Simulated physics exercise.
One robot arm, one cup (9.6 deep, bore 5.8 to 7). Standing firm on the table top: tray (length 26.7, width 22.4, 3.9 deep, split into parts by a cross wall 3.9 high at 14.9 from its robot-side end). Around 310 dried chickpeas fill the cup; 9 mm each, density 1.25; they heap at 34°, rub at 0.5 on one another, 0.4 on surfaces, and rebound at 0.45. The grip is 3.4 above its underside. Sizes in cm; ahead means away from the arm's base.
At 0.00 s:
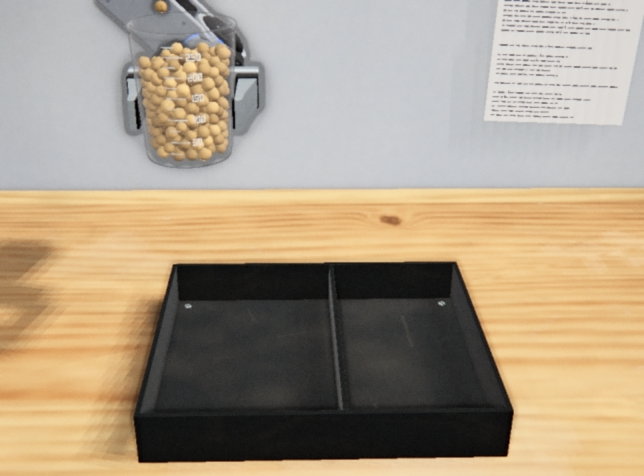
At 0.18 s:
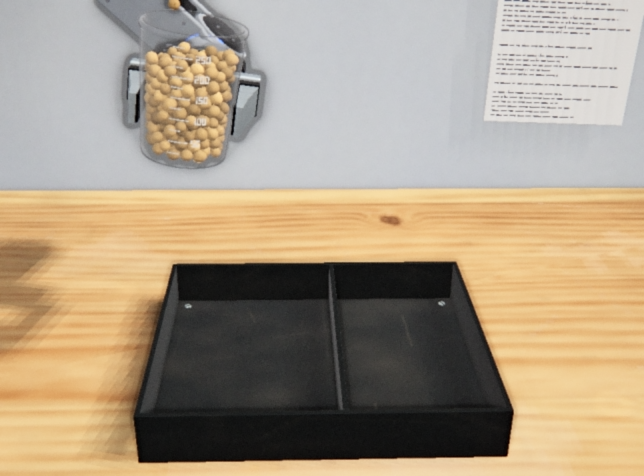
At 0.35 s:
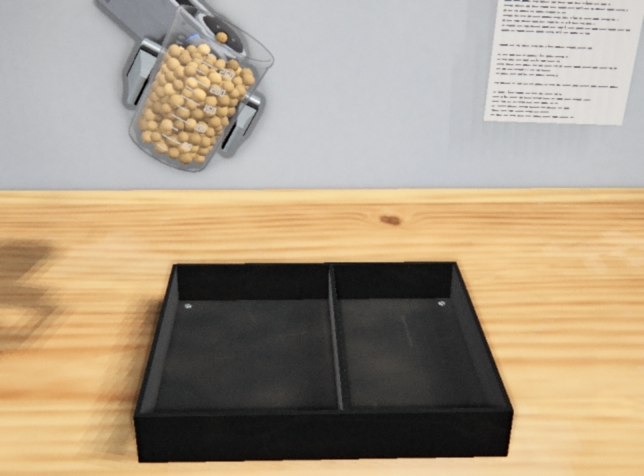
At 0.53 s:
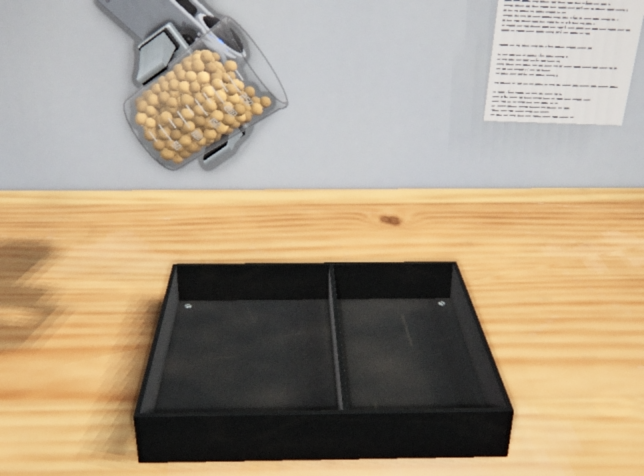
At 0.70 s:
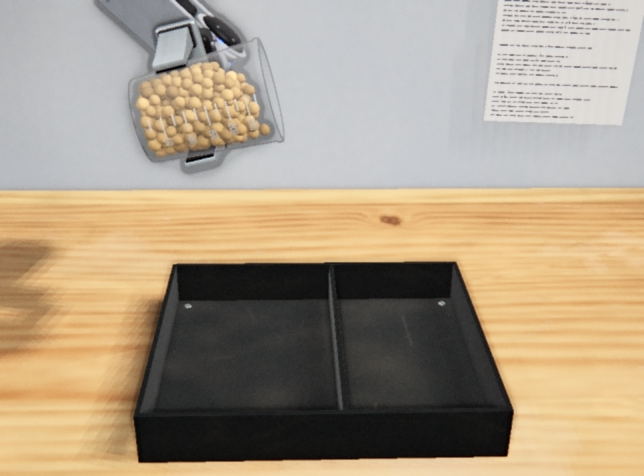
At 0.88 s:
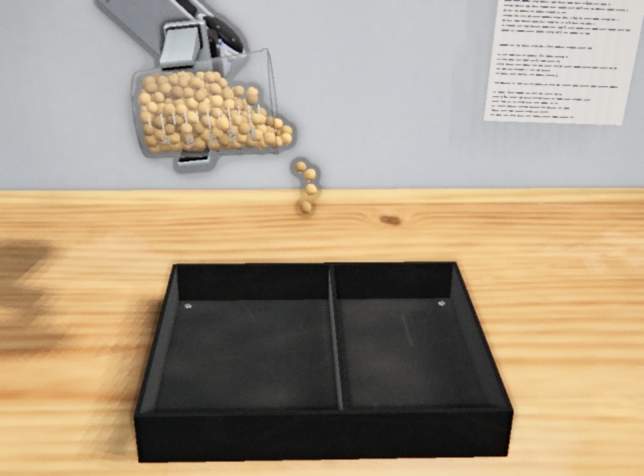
A robot arm held a clear cup full of dried chickpeas above a divided black tray on a wooden table, then tipped it steadily to the right until a few chickpeas dropped from its mouth.
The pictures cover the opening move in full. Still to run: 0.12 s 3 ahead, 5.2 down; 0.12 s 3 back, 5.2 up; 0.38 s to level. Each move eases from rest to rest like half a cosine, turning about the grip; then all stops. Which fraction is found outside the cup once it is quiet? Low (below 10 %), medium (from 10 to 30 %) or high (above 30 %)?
Share outside the cup: Medium (from 10 to 30 %).
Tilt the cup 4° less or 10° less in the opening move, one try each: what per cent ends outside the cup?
About 15 and 10 per cent.
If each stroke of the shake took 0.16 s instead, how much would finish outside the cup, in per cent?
In that case some 15 per cent.
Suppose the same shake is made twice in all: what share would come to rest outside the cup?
In that case some 35 per cent.
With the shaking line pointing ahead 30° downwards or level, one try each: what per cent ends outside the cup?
About 50 and 85 per cent.
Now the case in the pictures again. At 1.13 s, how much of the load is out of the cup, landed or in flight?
About 15 per cent by then.
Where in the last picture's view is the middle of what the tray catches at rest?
At about (391, 355).
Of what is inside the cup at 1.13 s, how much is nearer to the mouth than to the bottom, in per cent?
About 45 per cent.
After 1.13 s, tilted 84° forward, highest piece 25 above the table; 263 in the cup, 9 in the far-side part, 2 in the robot-side part, 34 in flight or on a rim.
After 1.38 s, tilted 20° forward, highest piece 29 above the table; 250 in the cup, 38 in the far-side part, 18 in the robot-side part, 2 in flight or on a rim.
After 1.70 s, level, highest piece 27 above the table; 249 in the cup, 38 in the far-side part, 19 in the robot-side part, 2 on the table or floor.
After 2.75 s, level, highest piece 27 above the table; 249 in the cup, 38 in the far-side part, 19 in the robot-side part, 2 on the table or floor.
In the end, 249 in the cup, 38 in the far-side part, 19 in the robot-side part, 2 on the table or floor. That is 19 % outside the cup.
